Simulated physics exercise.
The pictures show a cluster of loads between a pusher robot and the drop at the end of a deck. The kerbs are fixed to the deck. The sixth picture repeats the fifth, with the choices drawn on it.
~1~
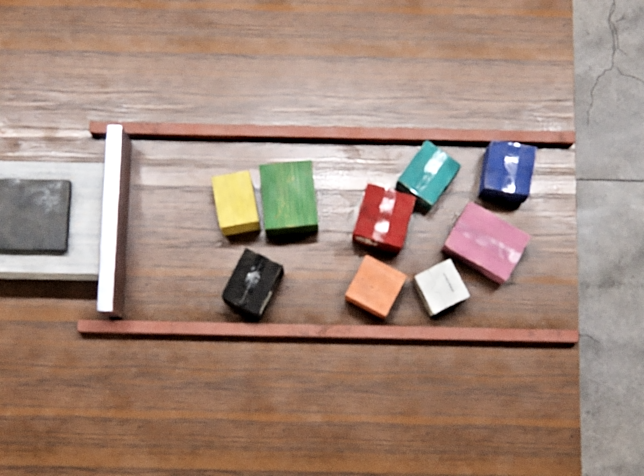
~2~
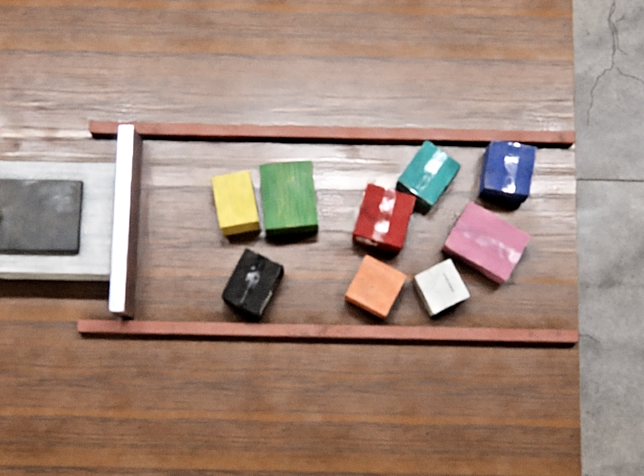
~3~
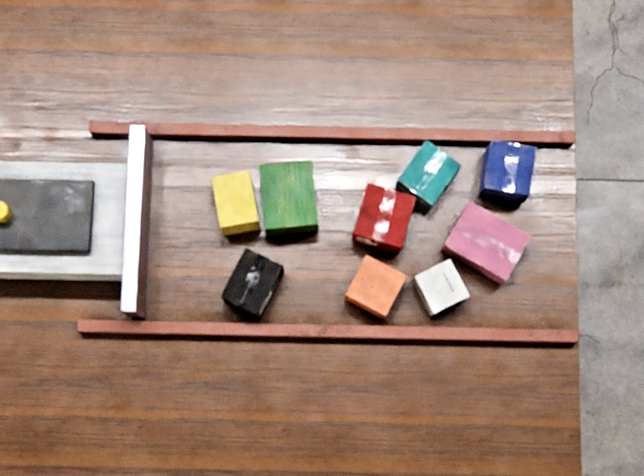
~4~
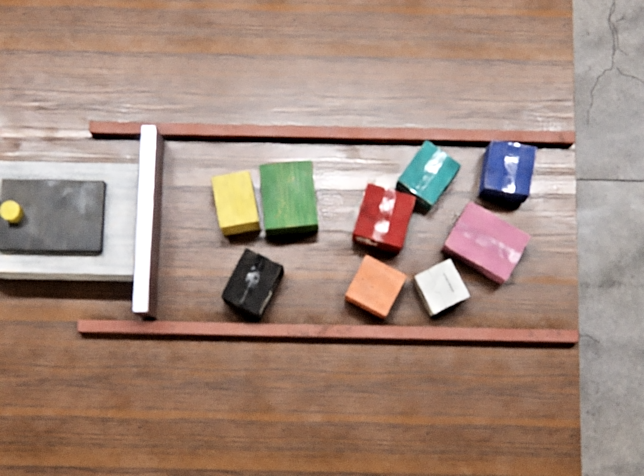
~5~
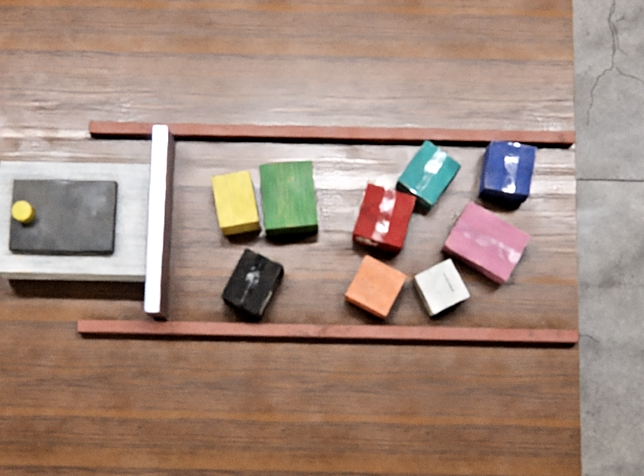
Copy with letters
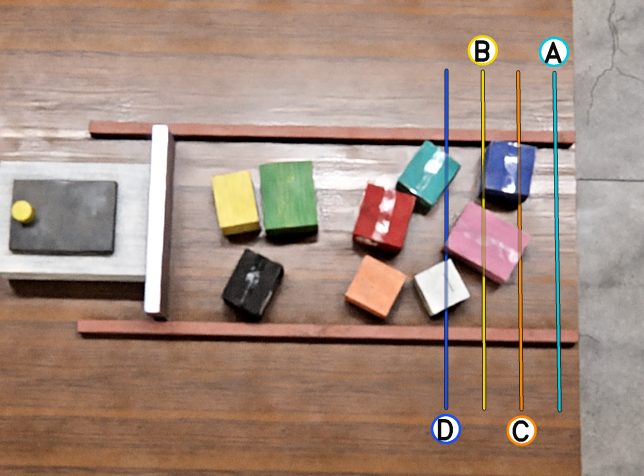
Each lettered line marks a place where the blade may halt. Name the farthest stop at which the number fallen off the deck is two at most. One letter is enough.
D is the last line within the limit.
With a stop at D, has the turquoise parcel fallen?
No.
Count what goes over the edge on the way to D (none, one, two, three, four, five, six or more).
By then, two.
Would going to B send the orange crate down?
By then, no.
On the marked copy, A at (557, 237); B at (484, 236); C at (520, 236); D at (446, 235).
Taking D. A third of the way, robot (177, 218); red parcel (388, 220); black parcel (290, 283).
Two thirds of the way, robot (281, 220); pink parcel (551, 235); blue box (529, 174).
When it is over, robot (361, 222); blue box over the edge; pink parcel over the edge; two fallen.
As for the rest, A drops nine; B drops five; C drops seven.
